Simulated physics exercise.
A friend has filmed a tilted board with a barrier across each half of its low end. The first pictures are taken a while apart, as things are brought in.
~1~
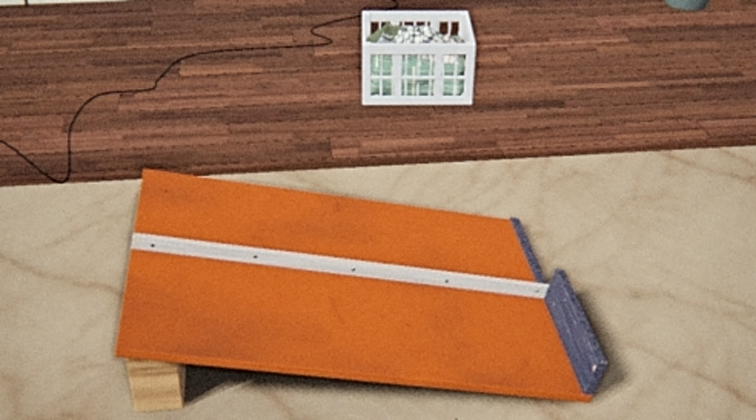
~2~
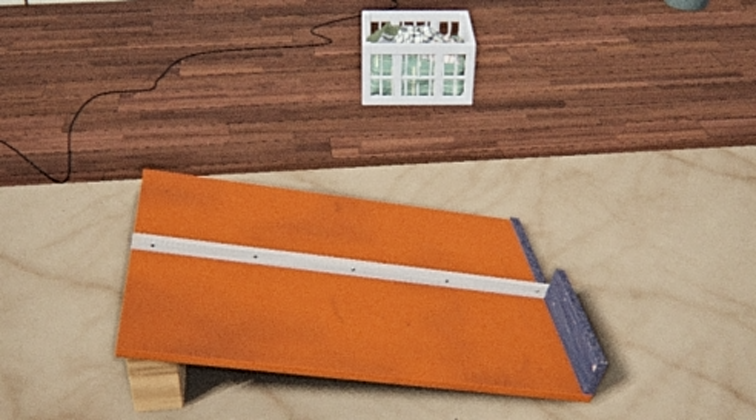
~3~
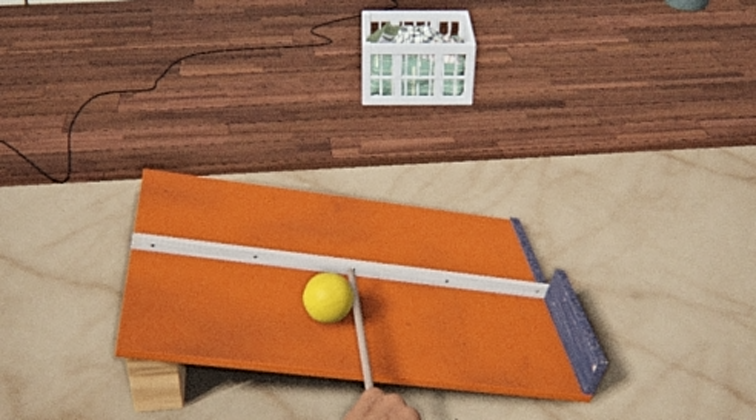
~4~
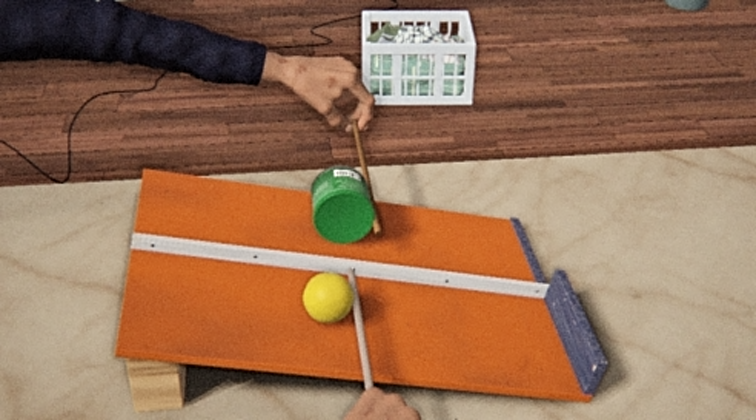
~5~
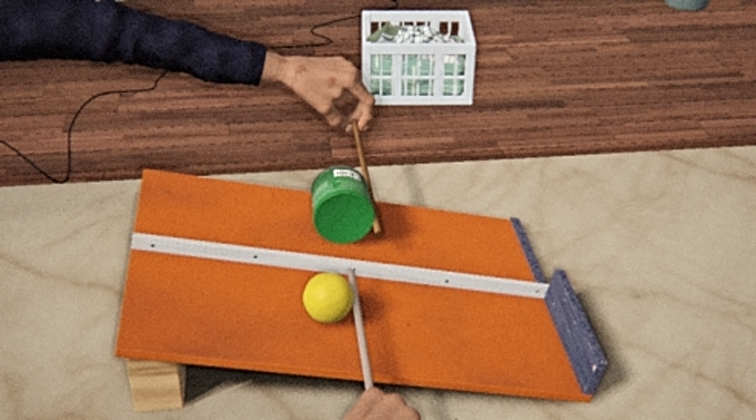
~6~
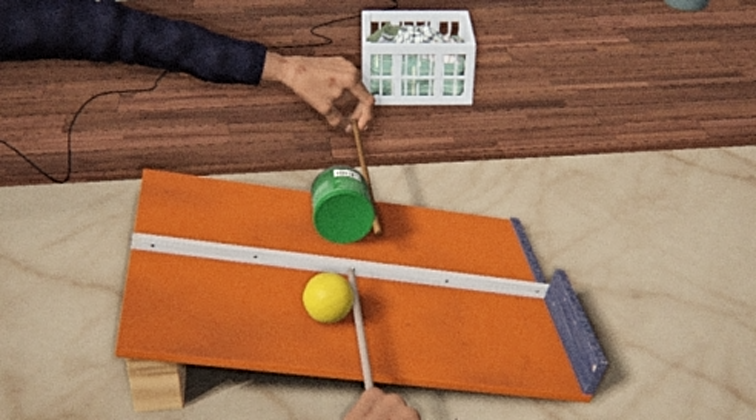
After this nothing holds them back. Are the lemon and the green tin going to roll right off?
As it turns out, the lemon is held by the strip and the green tin goes over the end.
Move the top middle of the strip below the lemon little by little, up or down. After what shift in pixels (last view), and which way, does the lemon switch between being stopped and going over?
A shift of 24 pixels, going down.
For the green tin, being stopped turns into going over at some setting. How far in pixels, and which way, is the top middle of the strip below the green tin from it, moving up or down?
Roughly 12 pixels up.
Then, 0.68 s later than the last frame, lemon rolling on the board near (548, 323); green tin rolling on the board near (531, 228).
When it is over, the lemon stops on the board, near (548, 324); the green tin rolls off the board.
